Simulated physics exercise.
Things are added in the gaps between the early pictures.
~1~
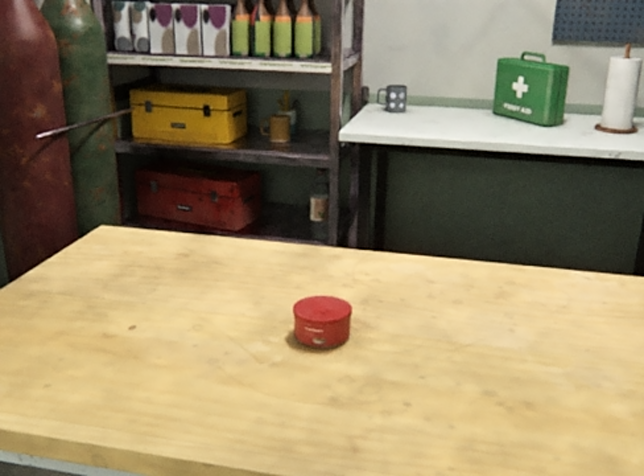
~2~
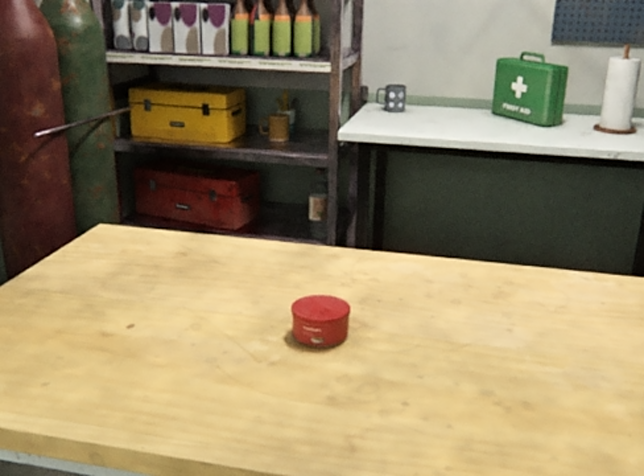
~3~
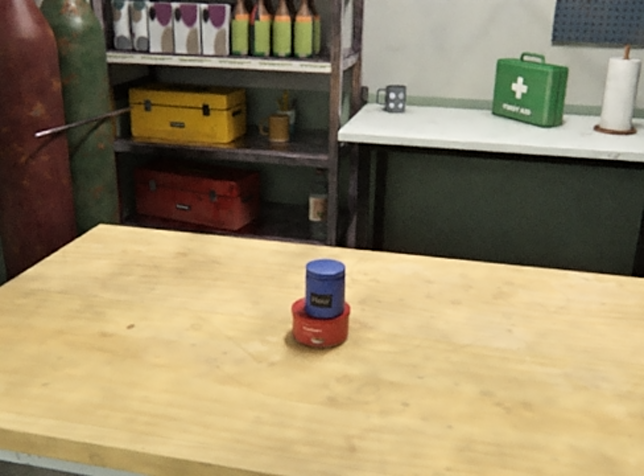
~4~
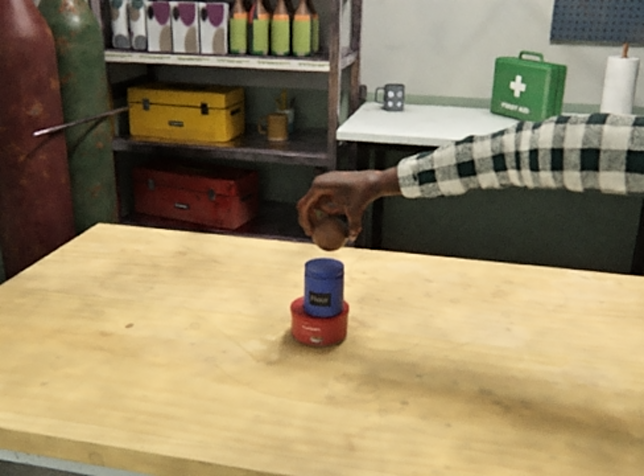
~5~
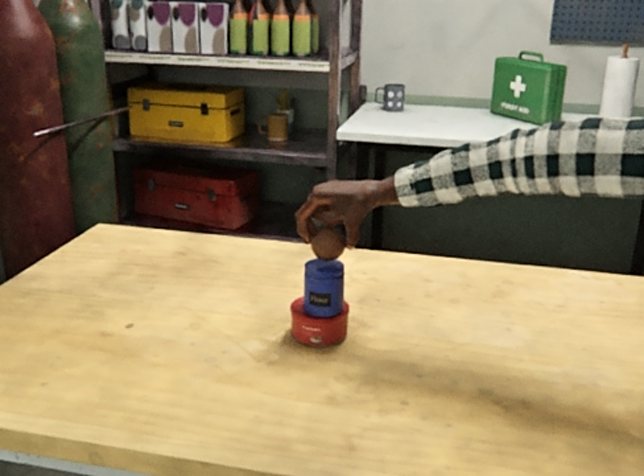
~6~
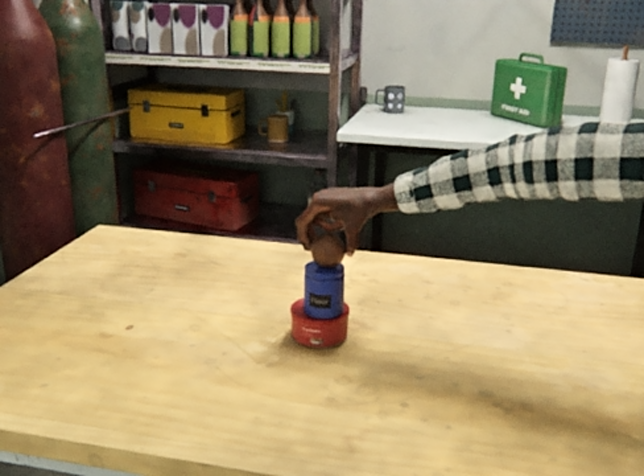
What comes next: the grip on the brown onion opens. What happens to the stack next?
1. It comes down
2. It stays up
Answer: 2.
Then, 1.00 s after the last picture, nothing has stirred.
Then, 2.10 s after the last picture, brown onion resting near (328, 251).
At rest, all 3 in place. Seen from the same camera at the end, brown onion near (328, 251). The pile stays up.
